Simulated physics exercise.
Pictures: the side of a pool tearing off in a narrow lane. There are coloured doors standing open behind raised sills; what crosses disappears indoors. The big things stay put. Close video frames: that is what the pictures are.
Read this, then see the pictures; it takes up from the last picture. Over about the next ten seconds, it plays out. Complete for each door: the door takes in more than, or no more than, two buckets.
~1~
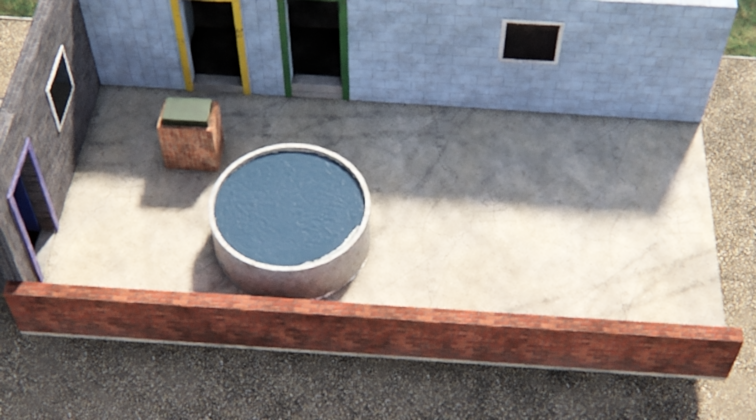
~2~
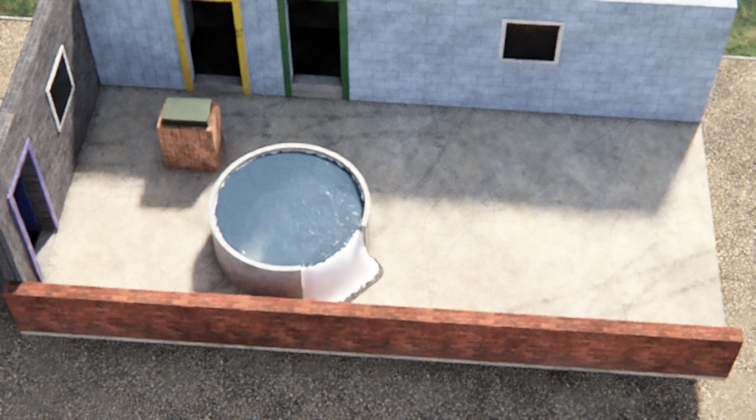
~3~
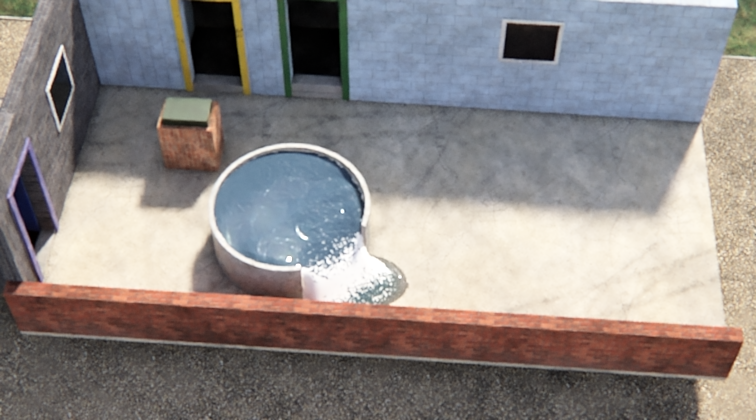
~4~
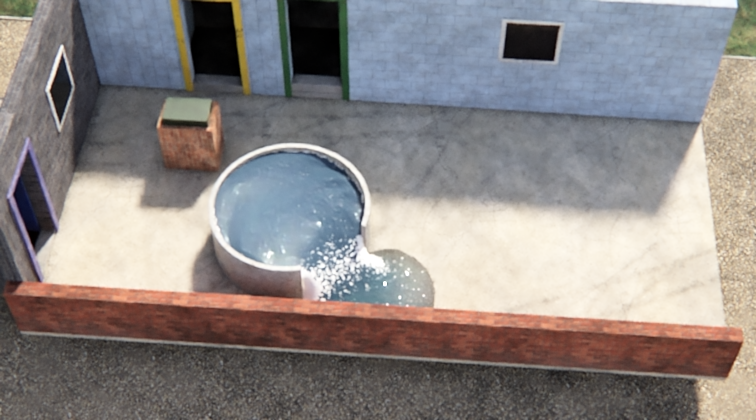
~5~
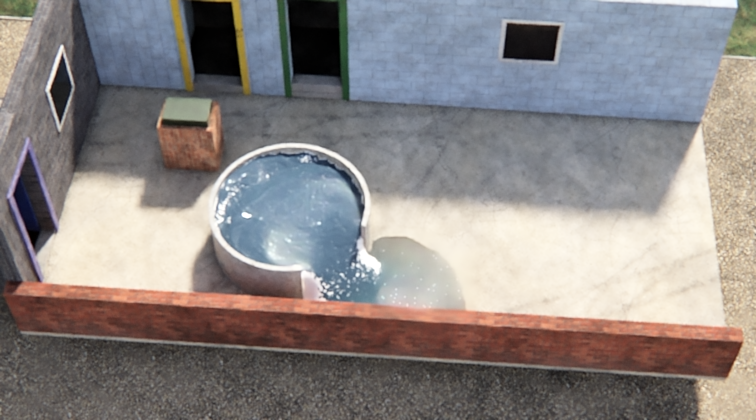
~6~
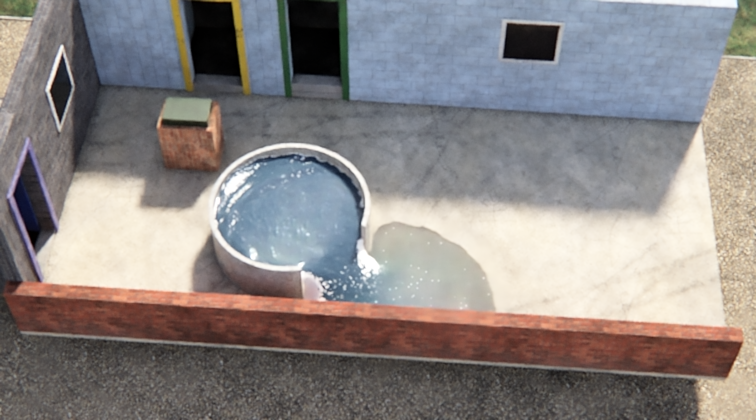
Completed: The yellow door takes in no more than two buckets; the blue door takes in more than two buckets; the green door takes in no more than two buckets.
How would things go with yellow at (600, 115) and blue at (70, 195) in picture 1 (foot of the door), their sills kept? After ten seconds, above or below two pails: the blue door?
Well, in that case the blue door comes up short.
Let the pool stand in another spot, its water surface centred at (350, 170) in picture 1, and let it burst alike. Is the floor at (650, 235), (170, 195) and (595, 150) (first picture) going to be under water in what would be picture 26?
Soaked, spared, spared.
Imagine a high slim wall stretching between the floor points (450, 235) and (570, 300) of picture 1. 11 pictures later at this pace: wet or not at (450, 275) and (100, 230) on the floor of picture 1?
First spot submerged, second spot parched.
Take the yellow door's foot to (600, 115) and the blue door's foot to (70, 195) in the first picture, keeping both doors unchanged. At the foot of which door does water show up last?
I'd go with the green-painted one.
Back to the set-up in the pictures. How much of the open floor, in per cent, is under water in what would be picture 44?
It works out to about 65 in a hundred.
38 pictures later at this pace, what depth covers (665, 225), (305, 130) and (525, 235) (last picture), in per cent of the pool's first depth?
Going in order, roughly 4, 0 and 4 %.
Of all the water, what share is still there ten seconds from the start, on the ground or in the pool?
Roughly 38 out of every hundred parts.
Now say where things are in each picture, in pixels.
The pool at (290, 208) is whole and still, in the first picture.
Water pours out at (339, 275) and has run to a hidden place, in the second picture.
The front is at (401, 283), out from the gap at (339, 276), in the third picture.
Water pours out at (339, 277) and has run to (427, 308), in the fourth picture.
Water pours out at (339, 277) and has run to a hidden place, in the fifth picture.
Water pours out at (339, 276) and has run to a hidden place, in the sixth picture.
A moment on, water covers 20 % of the floor; the yellow door not reached, the blue door not reached, the green door not reached.
Next, water covers 35 % of the floor; the yellow door not reached, the blue door not reached, the green door not reached.
Then, water covers 50 % of the floor; the yellow door not reached, the blue door under two buckets in, the green door not reached.
Later, water covers 65 % of the floor; the yellow door not reached, the blue door over two buckets in, the green door not reached.
In the end, water covers 75 % of the floor; the yellow door wet at the sill, nothing in, the blue door over two buckets in, the green door wet at the sill, nothing in.
